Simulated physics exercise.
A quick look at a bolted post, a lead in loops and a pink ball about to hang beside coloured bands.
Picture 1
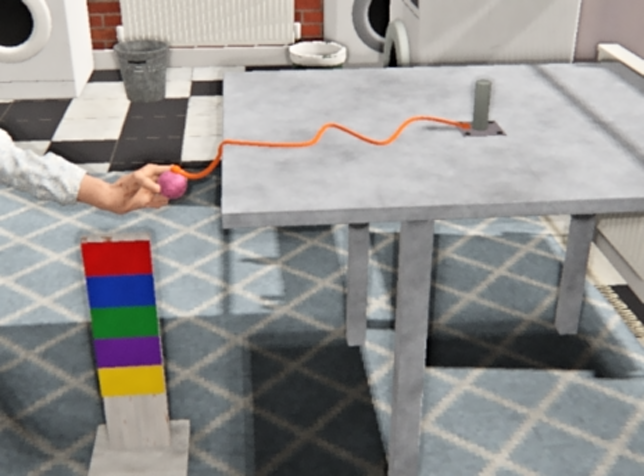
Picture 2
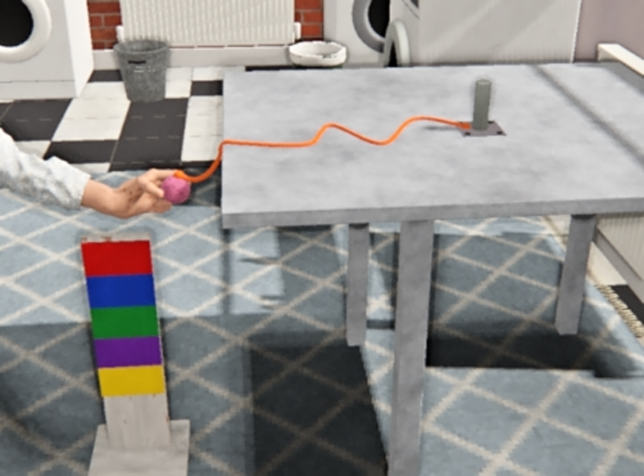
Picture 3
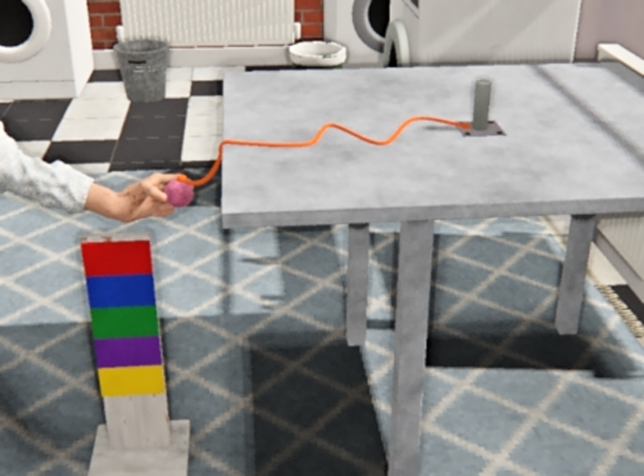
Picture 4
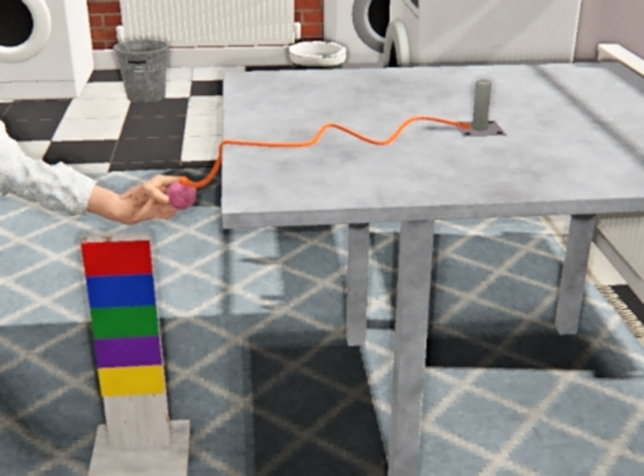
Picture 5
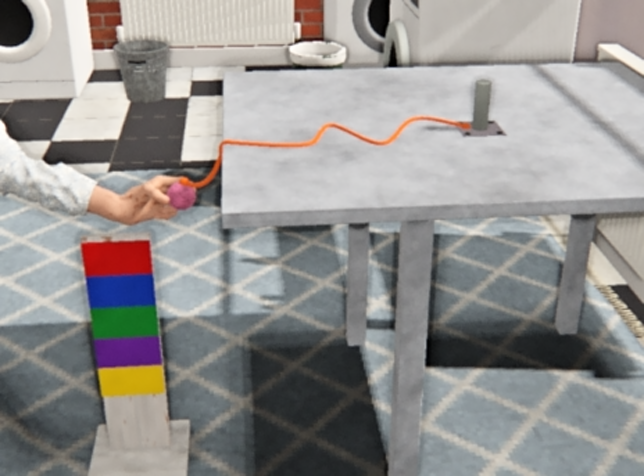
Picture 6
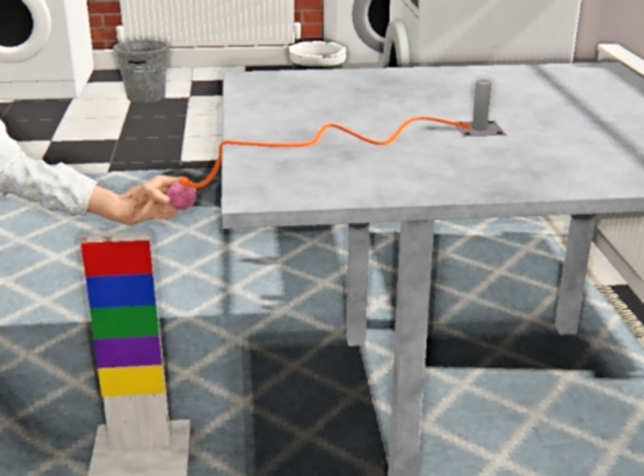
A hand held a pink ball tied to a wavy orange cord that lay across a grey table, above a stand with coloured bands, and moved it very slightly right before keeping it still.
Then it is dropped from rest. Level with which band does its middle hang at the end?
Its centre hangs level with the green band.
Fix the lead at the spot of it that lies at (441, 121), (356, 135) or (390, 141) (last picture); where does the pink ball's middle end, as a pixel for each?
In that order: (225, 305), (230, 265) and (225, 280).
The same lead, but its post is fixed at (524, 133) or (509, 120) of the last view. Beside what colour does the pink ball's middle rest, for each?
It would be blue; blue.
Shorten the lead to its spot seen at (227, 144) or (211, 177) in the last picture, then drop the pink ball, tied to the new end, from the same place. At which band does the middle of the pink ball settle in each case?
In that order: Red; blue.
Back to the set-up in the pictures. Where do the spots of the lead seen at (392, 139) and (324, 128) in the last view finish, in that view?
Near (343, 135) and (243, 141).
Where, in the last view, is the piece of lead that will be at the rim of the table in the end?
That spot is around (318, 136).
Early on, ball near (219, 311); level with green.
Midway, ball near (231, 319); level with green.
Finally, ball near (227, 319); level with green. Its middle rests at the green band.
